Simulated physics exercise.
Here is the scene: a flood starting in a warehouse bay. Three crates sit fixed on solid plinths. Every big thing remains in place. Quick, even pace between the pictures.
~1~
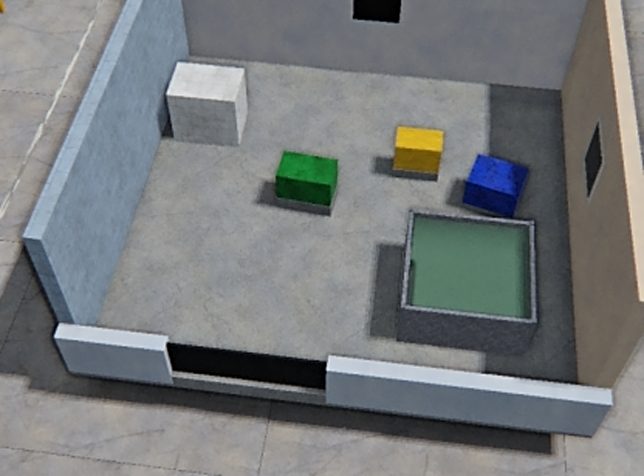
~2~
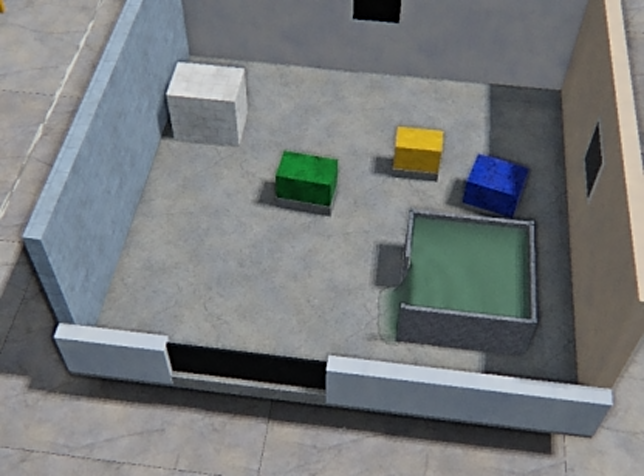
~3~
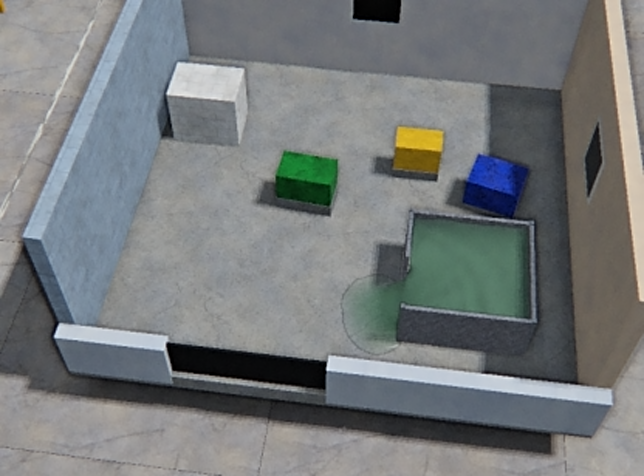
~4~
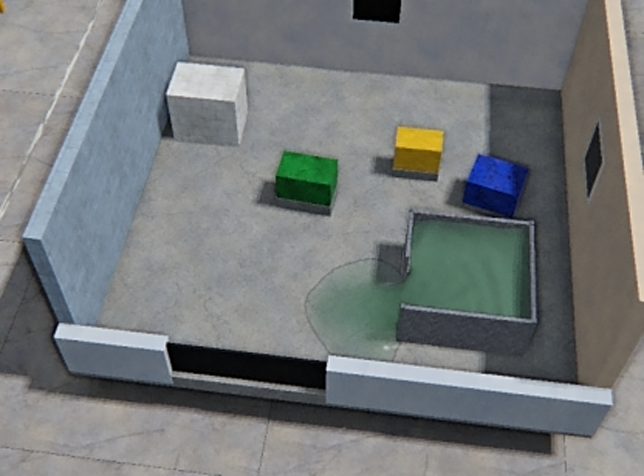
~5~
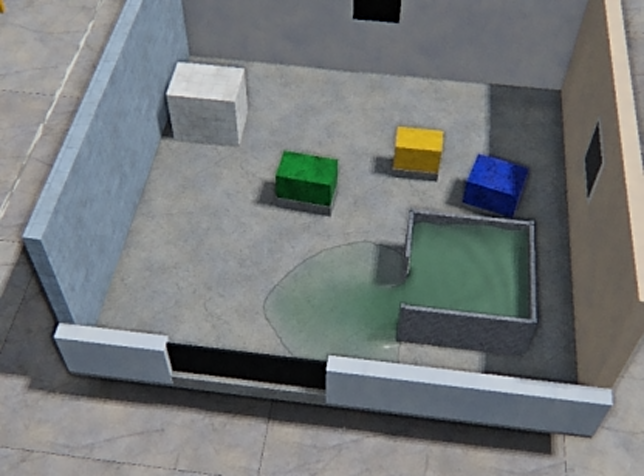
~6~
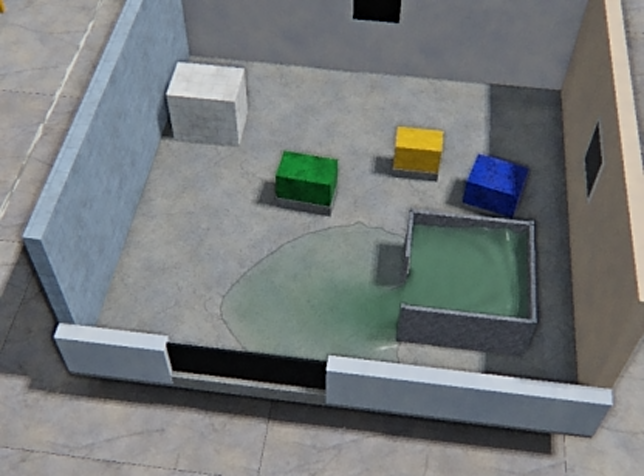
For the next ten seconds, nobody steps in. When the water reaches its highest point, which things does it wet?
One by one: The yellow crate is going to stay clear of the water, the green crate is going to stay clear of the water, the blue crate is going to stay clear of the water.
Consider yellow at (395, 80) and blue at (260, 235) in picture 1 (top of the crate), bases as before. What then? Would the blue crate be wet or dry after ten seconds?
The blue one is reached.
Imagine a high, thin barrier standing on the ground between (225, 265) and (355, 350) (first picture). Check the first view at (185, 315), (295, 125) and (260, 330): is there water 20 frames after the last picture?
One by one: Soaked, spared, soaked.
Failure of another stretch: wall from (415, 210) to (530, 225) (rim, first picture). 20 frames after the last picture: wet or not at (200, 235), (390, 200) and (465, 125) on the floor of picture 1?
Well, the first one's left untouched, the second's sodden, and the third's sodden.
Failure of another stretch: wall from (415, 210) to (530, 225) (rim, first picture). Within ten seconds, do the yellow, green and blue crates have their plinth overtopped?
In that case the yellow crate is flooded, the green crate is flooded and the blue crate is flooded.
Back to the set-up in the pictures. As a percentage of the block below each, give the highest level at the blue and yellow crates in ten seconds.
Close to 60 per cent, and close to 60 per cent, in that order.
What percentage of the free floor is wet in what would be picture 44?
Near 70 in a hundred.
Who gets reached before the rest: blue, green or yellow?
Answer: The green-painted one.
A moment on, water covers 30 % of the floor; the yellow crate not reached, the green crate water round its plinth, the blue crate not reached.
Next, water covers 35 % of the floor; the yellow crate water round its plinth, the green crate water round its plinth, the blue crate not reached.
Then, water covers 40 % of the floor; the yellow crate water round its plinth, the green crate water round its plinth, the blue crate not reached.
Later, water covers 70 % of the floor; the yellow crate water round its plinth, the green crate water round its plinth, the blue crate water round its plinth.
In the end, water covers 95 % of the floor; the yellow crate stayed above the water, the green crate stayed above the water, the blue crate stayed above the water.
